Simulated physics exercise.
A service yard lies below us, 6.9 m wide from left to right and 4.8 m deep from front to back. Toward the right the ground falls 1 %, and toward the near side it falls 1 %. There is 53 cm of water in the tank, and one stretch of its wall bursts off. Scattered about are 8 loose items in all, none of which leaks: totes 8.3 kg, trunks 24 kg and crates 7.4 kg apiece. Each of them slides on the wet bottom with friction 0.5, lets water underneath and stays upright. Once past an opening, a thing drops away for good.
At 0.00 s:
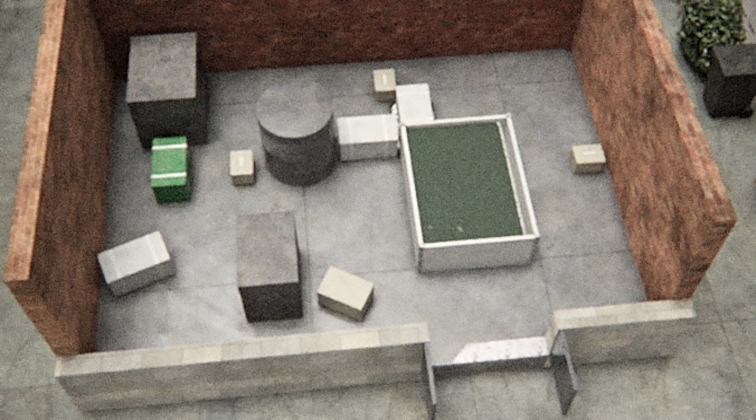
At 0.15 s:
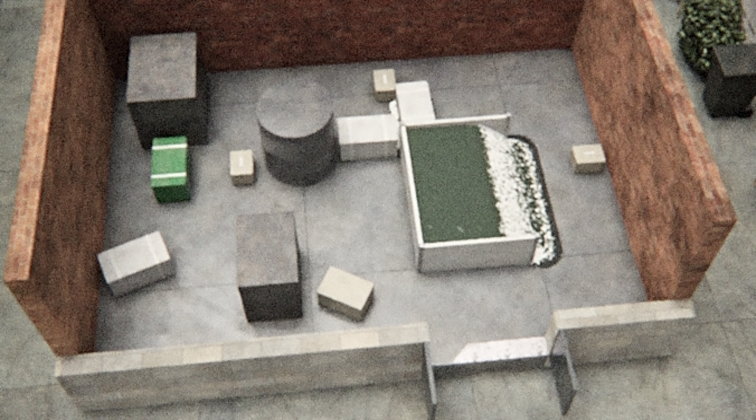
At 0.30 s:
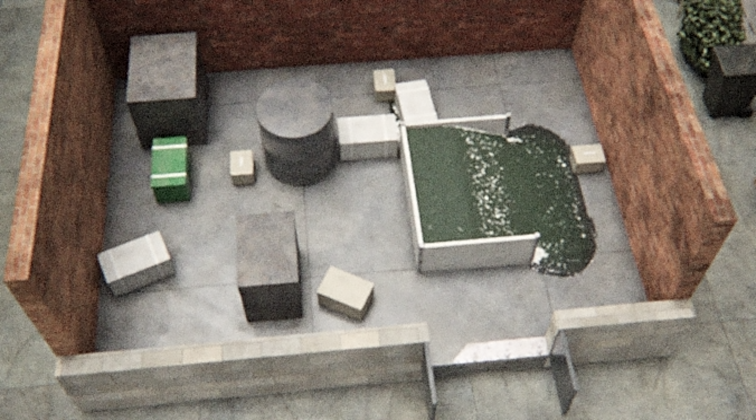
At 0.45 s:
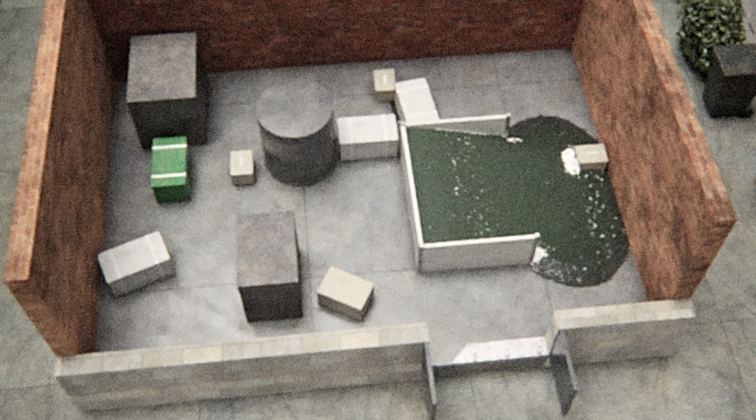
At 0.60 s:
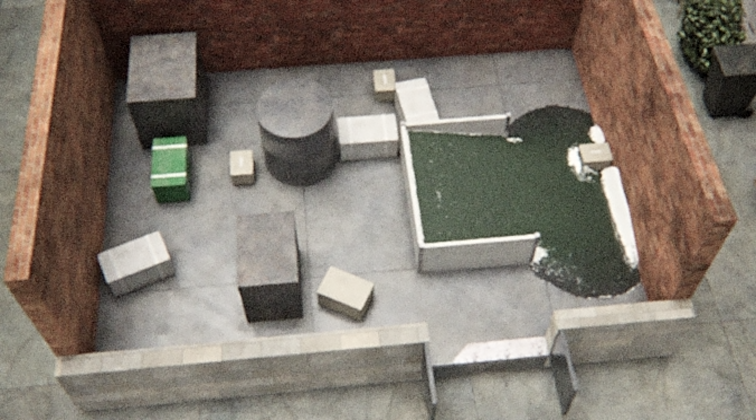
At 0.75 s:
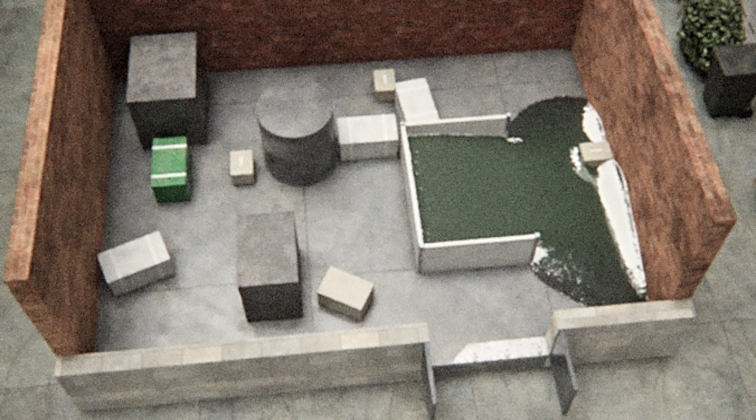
A tank's right wall bursts off and dark green water spreads to the brick wall.
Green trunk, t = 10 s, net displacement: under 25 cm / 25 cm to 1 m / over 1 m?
Under 25 cm.
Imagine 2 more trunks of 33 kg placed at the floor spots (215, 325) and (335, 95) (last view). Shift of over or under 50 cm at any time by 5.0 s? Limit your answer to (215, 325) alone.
For that spot: Not exceeded.
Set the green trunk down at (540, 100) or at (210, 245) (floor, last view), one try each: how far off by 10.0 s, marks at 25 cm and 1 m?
One try each gives this: It wanders off a long way, then it remains roughly in place.
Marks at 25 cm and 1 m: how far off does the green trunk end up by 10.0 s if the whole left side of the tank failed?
So, for the green trunk: It shifts a small amount.
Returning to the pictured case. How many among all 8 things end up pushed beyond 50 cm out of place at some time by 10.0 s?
That makes 3.
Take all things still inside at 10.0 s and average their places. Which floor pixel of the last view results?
They average out to somewhere around (283, 166).
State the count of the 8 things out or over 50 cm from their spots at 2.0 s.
That would be 1.
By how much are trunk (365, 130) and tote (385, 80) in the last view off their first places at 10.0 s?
First 0 cm, then 140 cm.
After 2.0 s the green trunk is near (169, 161), 0.0 m from its start, aground; 0 of 8 are out; 1 afloat.
After 4.5 s the green trunk is near (169, 161), 0.0 m from its start, aground; 0 of 8 are out; 1 afloat.
After 7.0 s the green trunk is near (169, 161), 0.0 m from its start, aground; 0 of 8 are out; 0 afloat.
After 10.0 s the green trunk is near (169, 161), 0.0 m from its start, aground; 0 of 8 are out; 0 afloat.
